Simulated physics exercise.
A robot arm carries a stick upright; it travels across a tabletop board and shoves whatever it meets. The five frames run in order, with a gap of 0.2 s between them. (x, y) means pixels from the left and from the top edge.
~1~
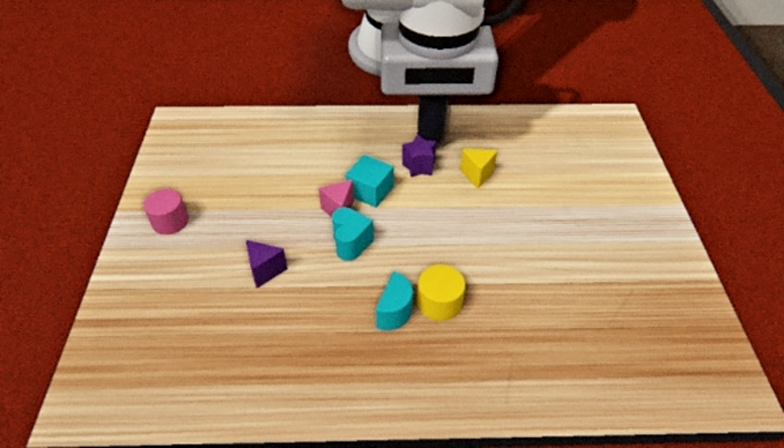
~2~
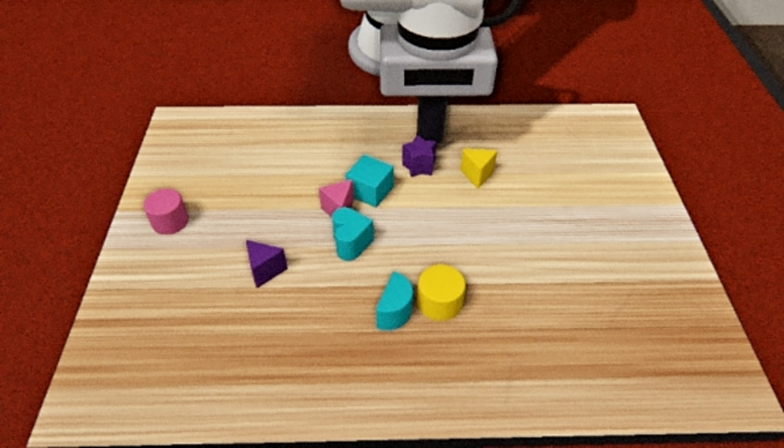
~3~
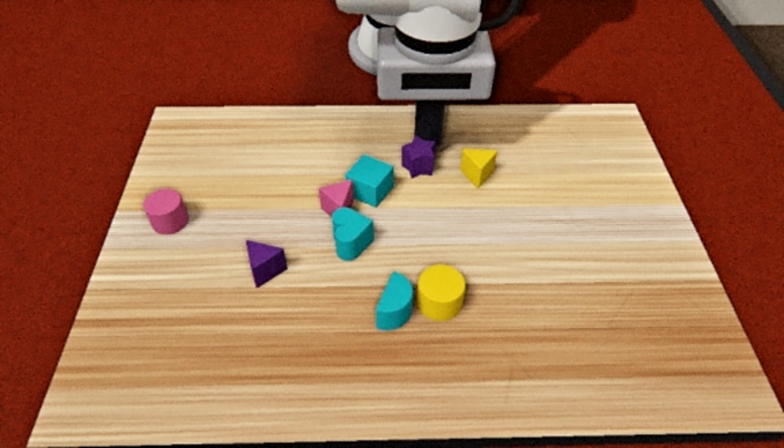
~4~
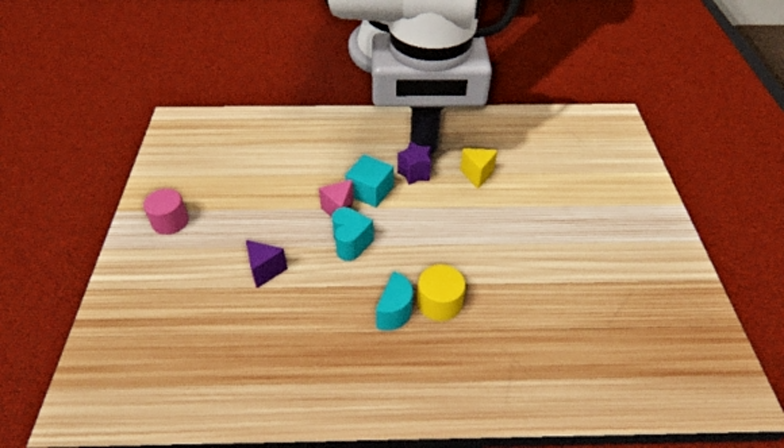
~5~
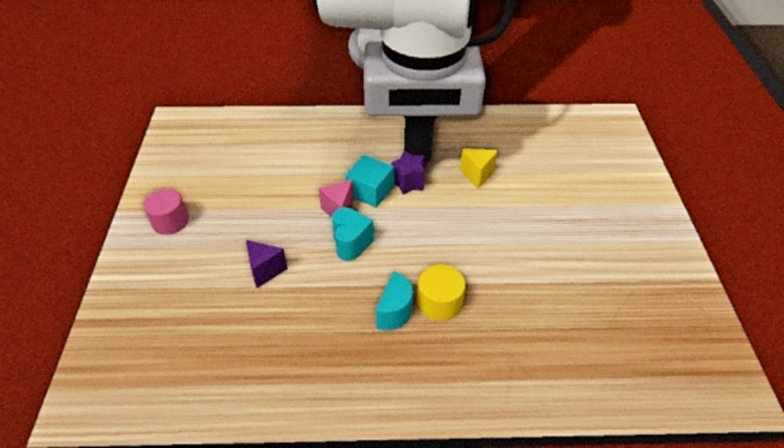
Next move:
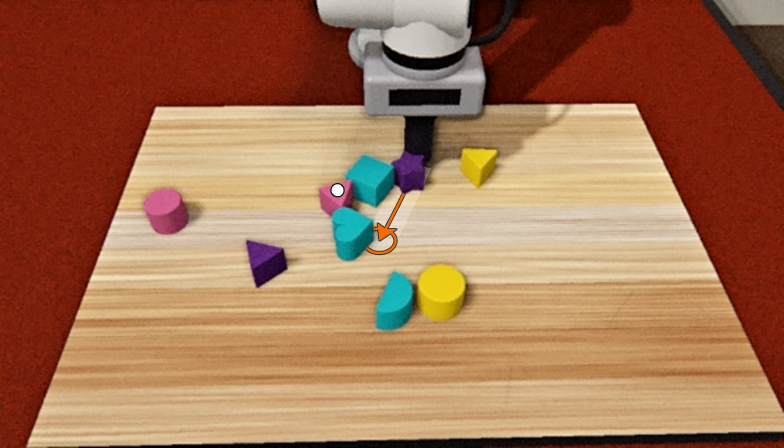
A robotic arm with a dark stick stays nearly still, then nudges a purple star a short way down and left toward a turquoise cube, while the other pink, yellow, purple and turquoise blocks remain unmoved on the wooden board.
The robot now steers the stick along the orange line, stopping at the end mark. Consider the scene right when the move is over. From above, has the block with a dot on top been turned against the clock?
That would be a yes.
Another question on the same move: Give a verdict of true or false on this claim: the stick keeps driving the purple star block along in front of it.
The statement is true.
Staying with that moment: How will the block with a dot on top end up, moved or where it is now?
The block moves away from its spot.
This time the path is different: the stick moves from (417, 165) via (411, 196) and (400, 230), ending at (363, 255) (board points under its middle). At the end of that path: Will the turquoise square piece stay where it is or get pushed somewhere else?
Displaced, by a centimetre or more.
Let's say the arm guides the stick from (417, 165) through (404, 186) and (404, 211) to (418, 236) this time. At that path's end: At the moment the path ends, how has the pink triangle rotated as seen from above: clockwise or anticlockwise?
That block twists counter-clockwise.
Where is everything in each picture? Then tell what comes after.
In the first frame, lower end of the stick (431, 135), tops of blocks, pink triangle (338, 190), turquoise heart (350, 223), turquoise square piece (370, 170), purple star block (420, 146).
In the second frame, stick (430, 136), blocks as before.
In the third frame, stick (428, 140), blocks as before.
In the fourth frame, stick (424, 146), purple star block (416, 152).
In the fifth frame, stick (418, 155), pink triangle (338, 190), turquoise heart (350, 223), turquoise square piece (370, 170), purple star block (410, 162).
The drawn path runs from (417, 165) to (380, 241); the dot is on the pink triangle.
What follows on the original path. One third of the way, stick (407, 179); pink triangle (331, 191), turned 20° anticlockwise; turquoise square piece (361, 179), turned 55° clockwise; purple star block (400, 187).
Two thirds of the way, stick (394, 204); pink triangle (329, 191), turned 20° anticlockwise; turquoise square piece (360, 180), turned 65° clockwise; purple star block (388, 214).
At the end, stick (379, 230); pink triangle (327, 190), turned 25° anticlockwise; turquoise heart (339, 233), turned 55° clockwise; turquoise square piece (360, 180), turned 65° clockwise; purple star block (376, 244), turned 15° anticlockwise.
